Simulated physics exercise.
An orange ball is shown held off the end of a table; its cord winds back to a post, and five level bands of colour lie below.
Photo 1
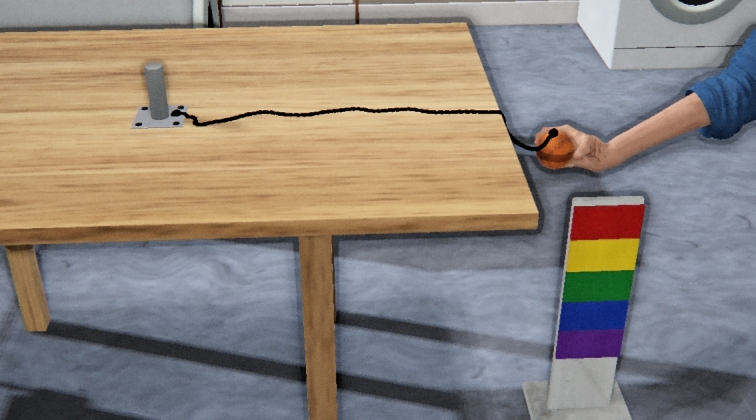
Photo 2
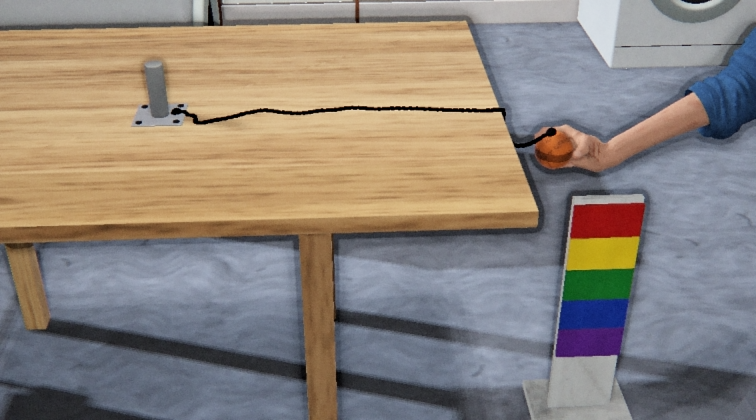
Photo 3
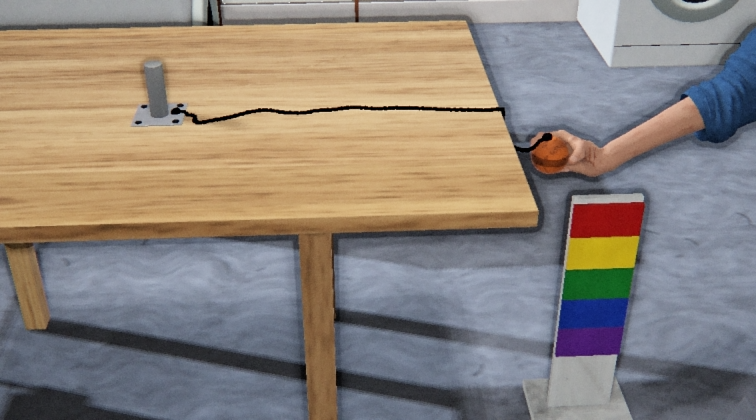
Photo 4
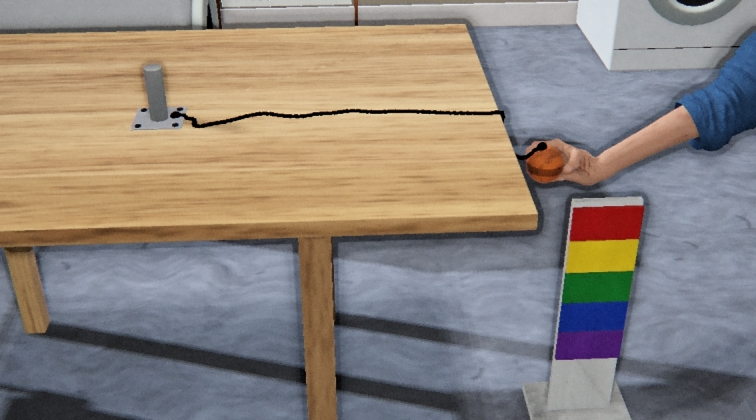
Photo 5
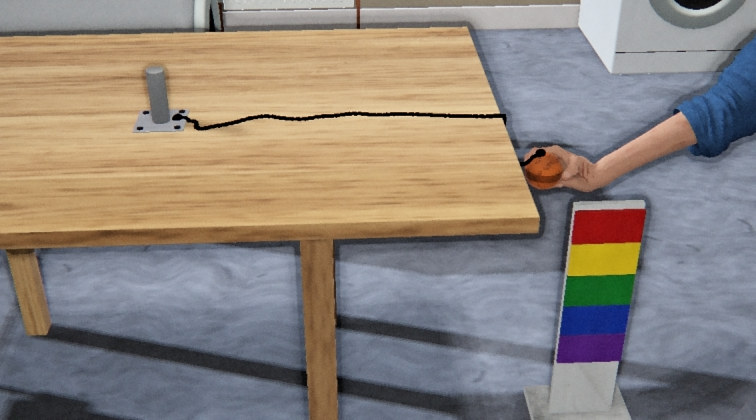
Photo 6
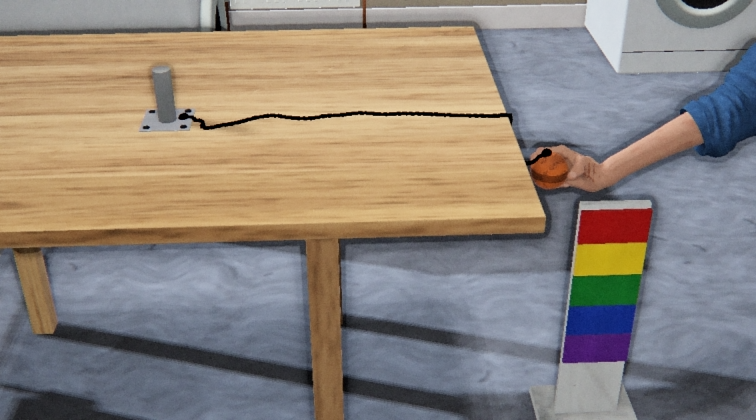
In this clip, a hand holds an orange ball just off the right end of a wooden table, its black cord running back to a post, above five coloured bands; the hand and ball shift only slightly left and down.
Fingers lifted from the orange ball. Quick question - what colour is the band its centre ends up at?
It's the red band.
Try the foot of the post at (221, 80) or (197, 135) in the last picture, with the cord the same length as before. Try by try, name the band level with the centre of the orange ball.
It comes out yellow the first time and yellow the second time.
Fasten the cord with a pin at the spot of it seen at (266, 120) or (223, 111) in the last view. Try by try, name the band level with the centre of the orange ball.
Note: Try 1 red; try 2 red.
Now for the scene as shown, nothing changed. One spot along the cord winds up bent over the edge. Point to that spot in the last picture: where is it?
It's the bit near (486, 116).
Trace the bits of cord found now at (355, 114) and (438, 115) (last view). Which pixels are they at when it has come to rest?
End positions: About (381, 114) and about (463, 112).
A little later, ball near (517, 219); level with red.
Next, ball near (478, 225); level with red.
When it is over, ball near (490, 229); level with red. Its centre hangs level with the red band.
